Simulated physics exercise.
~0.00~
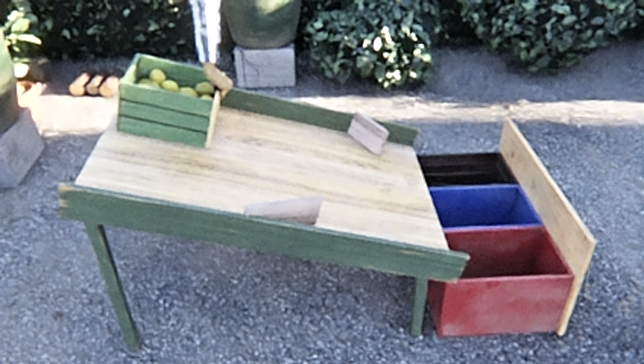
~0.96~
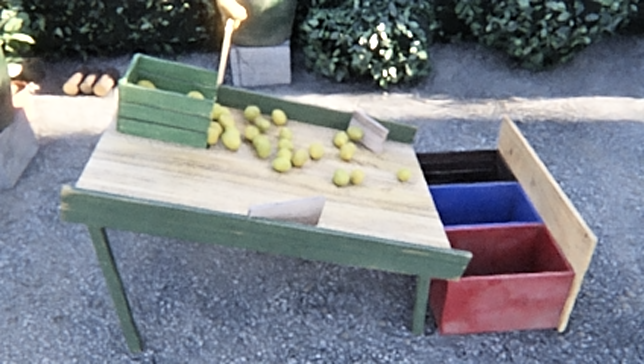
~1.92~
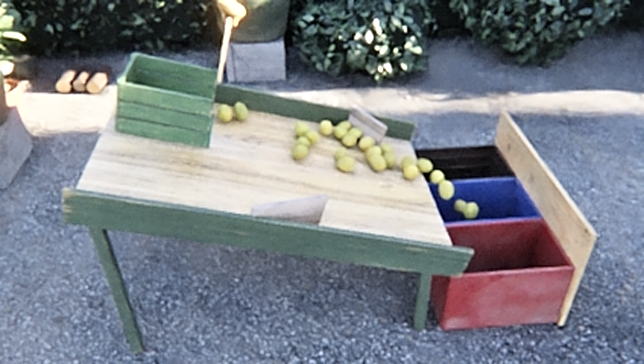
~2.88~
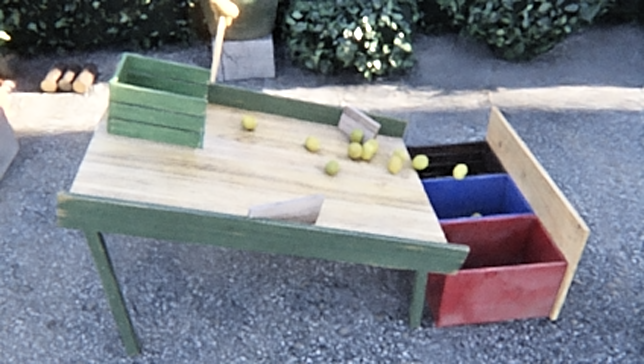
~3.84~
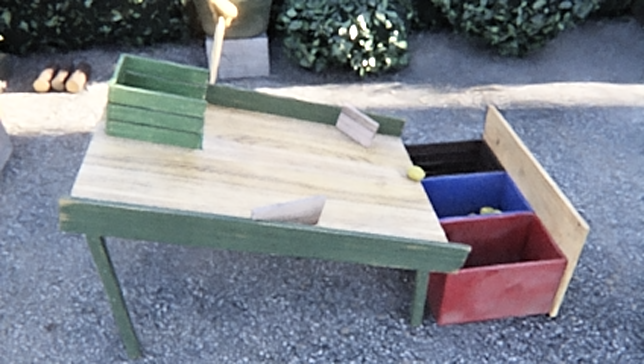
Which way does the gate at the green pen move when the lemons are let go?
The gate moves up, clearing the opening of the green pen, and it stays raised while the lemons roll down the table.
The footage shows a gate lifting from a green pen on a tilted table, and yellow-green lemons rolling down to the right past two angled boards towards three containers. At the end, one lemon is at the table's lower edge, others lie in the blue bin, and the red tub looks empty.
